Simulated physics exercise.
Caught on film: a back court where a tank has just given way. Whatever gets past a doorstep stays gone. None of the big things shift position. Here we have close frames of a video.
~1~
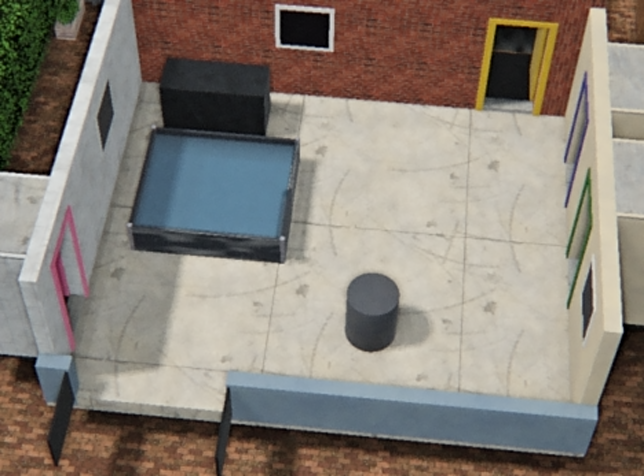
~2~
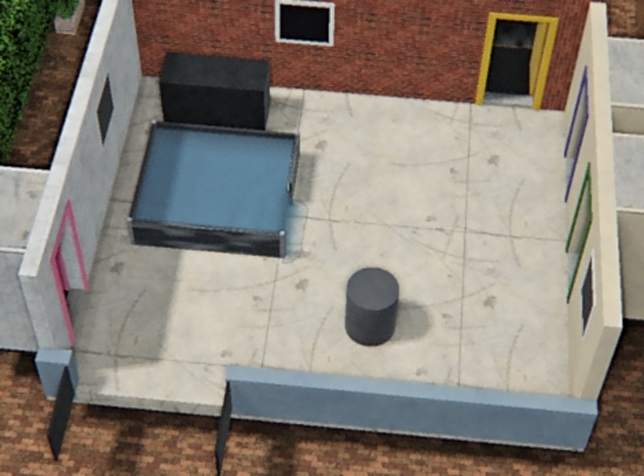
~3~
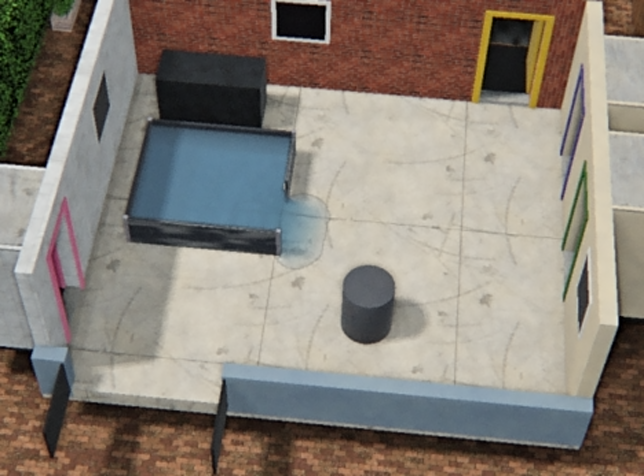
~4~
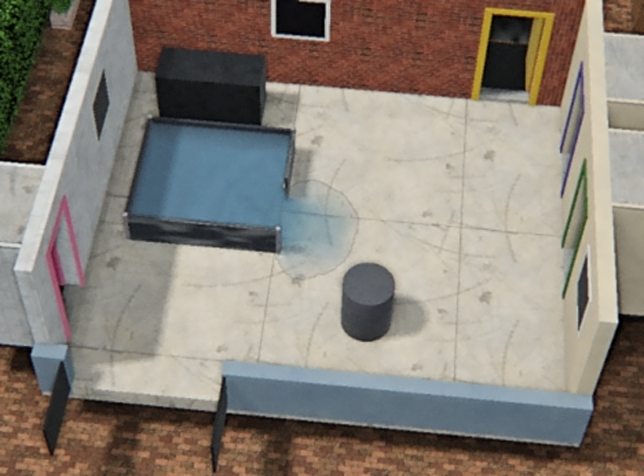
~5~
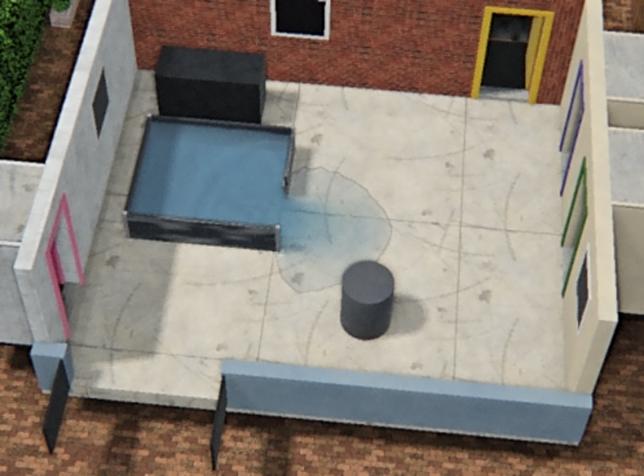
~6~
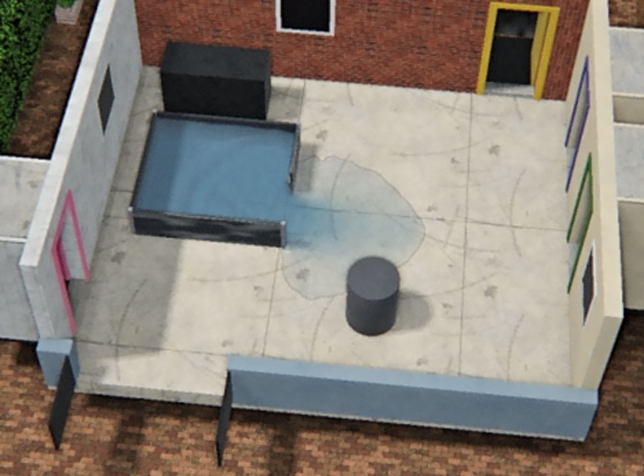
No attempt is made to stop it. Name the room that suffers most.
Green.
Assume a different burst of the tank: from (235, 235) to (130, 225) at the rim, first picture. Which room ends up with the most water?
Greatest inflow: The pink-painted one.
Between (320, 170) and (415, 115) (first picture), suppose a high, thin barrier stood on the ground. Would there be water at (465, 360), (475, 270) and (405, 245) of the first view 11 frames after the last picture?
Spot by spot, my read is reached by the flood, then reached by the flood, then reached by the flood.
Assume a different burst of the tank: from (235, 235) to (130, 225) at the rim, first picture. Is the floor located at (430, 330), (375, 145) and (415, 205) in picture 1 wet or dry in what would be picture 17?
In that order: Dry, not flooded, not flooded.
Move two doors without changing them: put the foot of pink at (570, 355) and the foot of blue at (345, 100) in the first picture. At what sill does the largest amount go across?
That would be the door marked green.
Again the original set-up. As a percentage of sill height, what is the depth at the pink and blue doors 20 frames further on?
First around 0 percent, second around 370 percent.
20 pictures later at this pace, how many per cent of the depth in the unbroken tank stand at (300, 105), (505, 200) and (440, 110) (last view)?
Going in order, that's 0, 6 and 2 %.
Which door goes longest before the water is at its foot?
Answer: The one in pink.
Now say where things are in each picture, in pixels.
Still water in the open tank at (216, 185), in the first frame.
Water pours out at (285, 224) and has run to (289, 259), in the second frame.
The front is at (311, 259), out from the gap at (281, 222), in the third frame.
Water pours out at (281, 220) and has run to (352, 216), in the fourth frame.
The front is at (386, 232), out from the gap at (280, 218), in the fifth frame.
Water pours out at (286, 214) and has run to (417, 239), in the sixth frame.
A moment on, water covers 20 % of the floor; pink door not reached, blue door not reached, green door not reached, yellow door not reached.
Next, water covers 40 % of the floor; pink door not reached, blue door not reached, green door a trickle in, yellow door not reached.
Then, water covers 50 % of the floor; pink door not reached, blue door some in, green door a lot in, yellow door not reached.
Later, water covers 55 % of the floor; pink door not reached, blue door some in, green door a lot in, yellow door wet at the sill, nothing in.
In the end, water covers 90 % of the floor; pink door wet at the sill, nothing in, blue door a lot in, green door a lot in, yellow door wet at the sill, nothing in; the green door has let in the most.
